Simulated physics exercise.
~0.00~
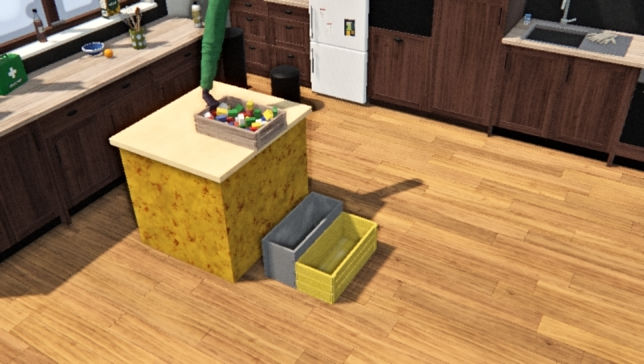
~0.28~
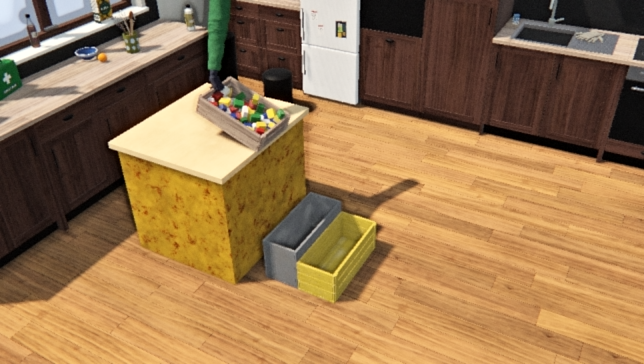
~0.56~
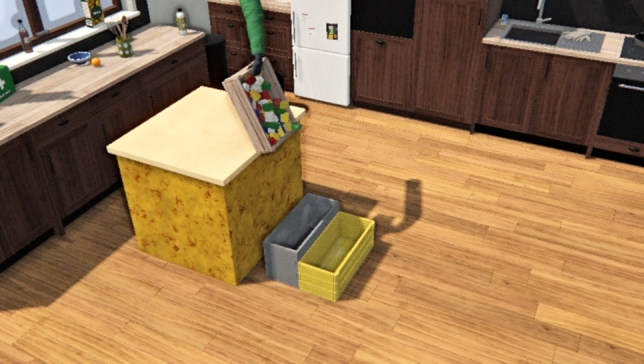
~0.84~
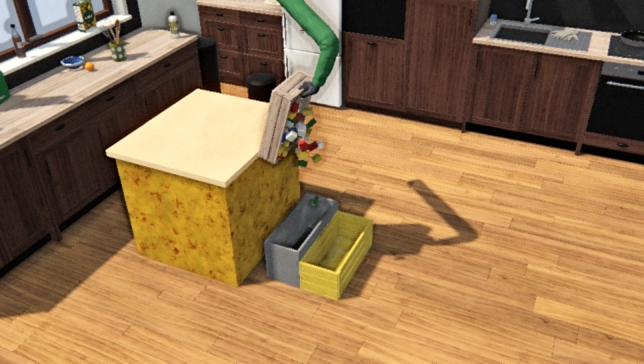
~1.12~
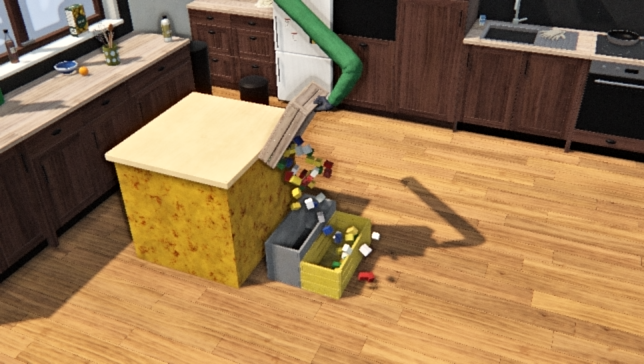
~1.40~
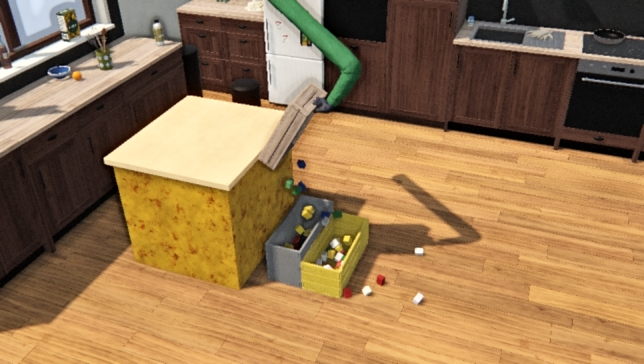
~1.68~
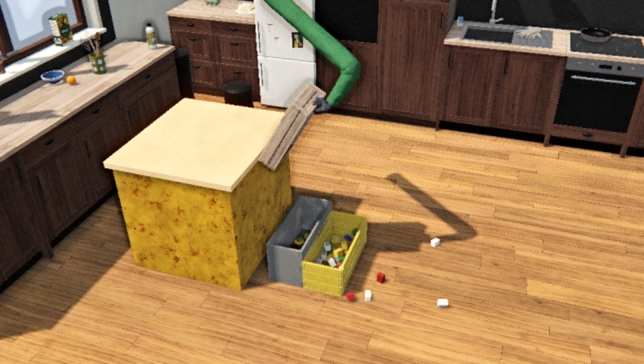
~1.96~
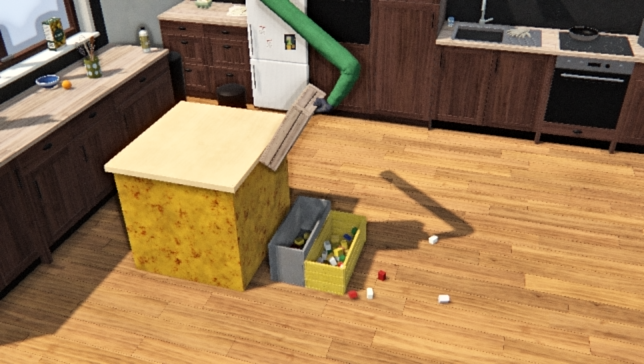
The clip opens on a kitchen with a wooden tote full of colourful toy bricks sitting on a pale-topped, yellow-sided bench, a green-sleeved arm reaching down to it. The hand lifts the back of the tote, tilting it toward the grey tote and yellow tub on the floor. As it tips steeply over the edge, the bricks slide out and tumble down in a cluster. They drop into both containers, while a few bounce onto the floor beyond the yellow tub. The emptied tote stays tipped, with more bricks in the yellow tub than the grey tote and several red and white ones scattered on the floorboards.
